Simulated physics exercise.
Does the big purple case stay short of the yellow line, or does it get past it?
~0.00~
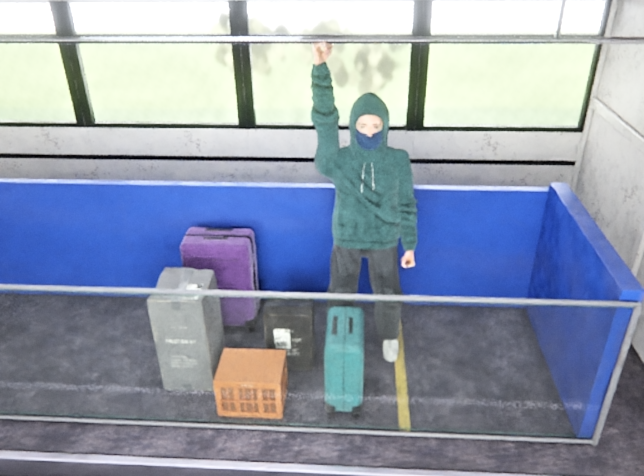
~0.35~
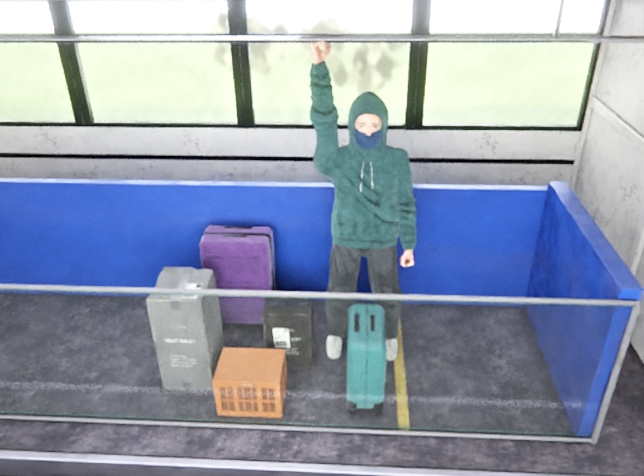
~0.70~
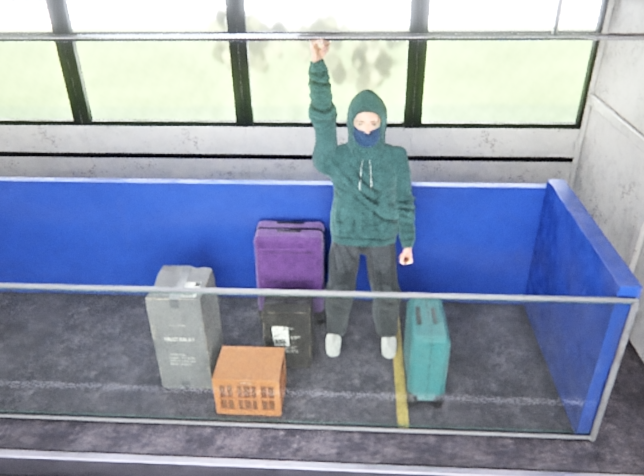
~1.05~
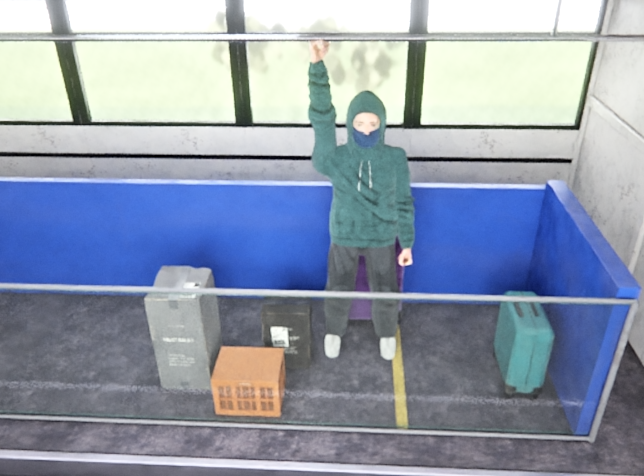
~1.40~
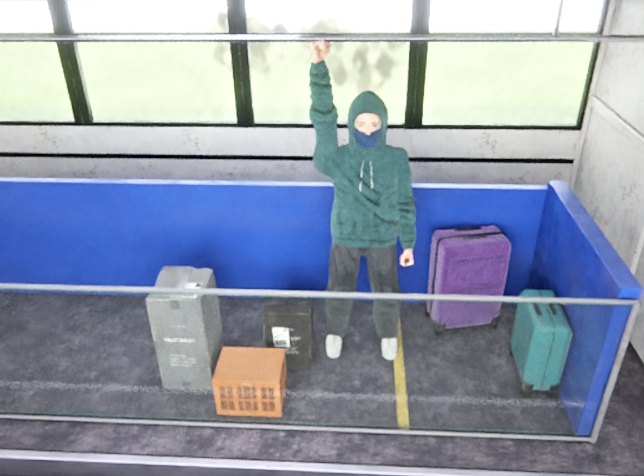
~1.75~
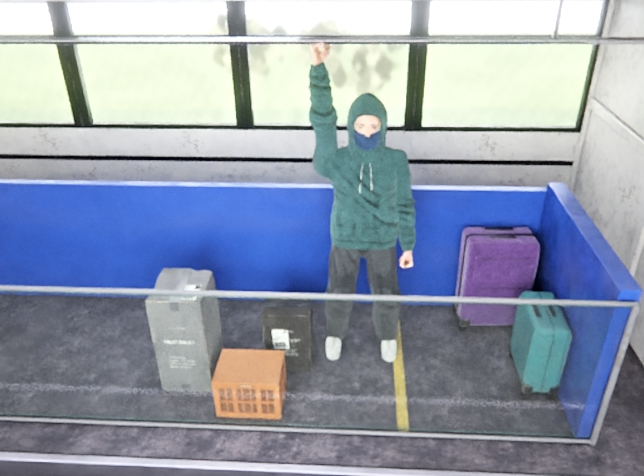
It gets past the yellow line, rolling behind the traveller's legs and ending upright near the right side of the bay.
A large purple wheeled case and a small teal one roll rightward across a shuttle's luggage bay, seen from slightly above through a clear front panel. A traveller in a green hoodie stands between low blue walls, one hand raised to a rail, while a grey bag, a black pack and an orange crate sit to the left. The teal case crosses the yellow floor line first and heads for the right wall. The purple case passes behind the traveller's legs and emerges beyond the line. Both cases end upright at the right, while the other luggage stays put.
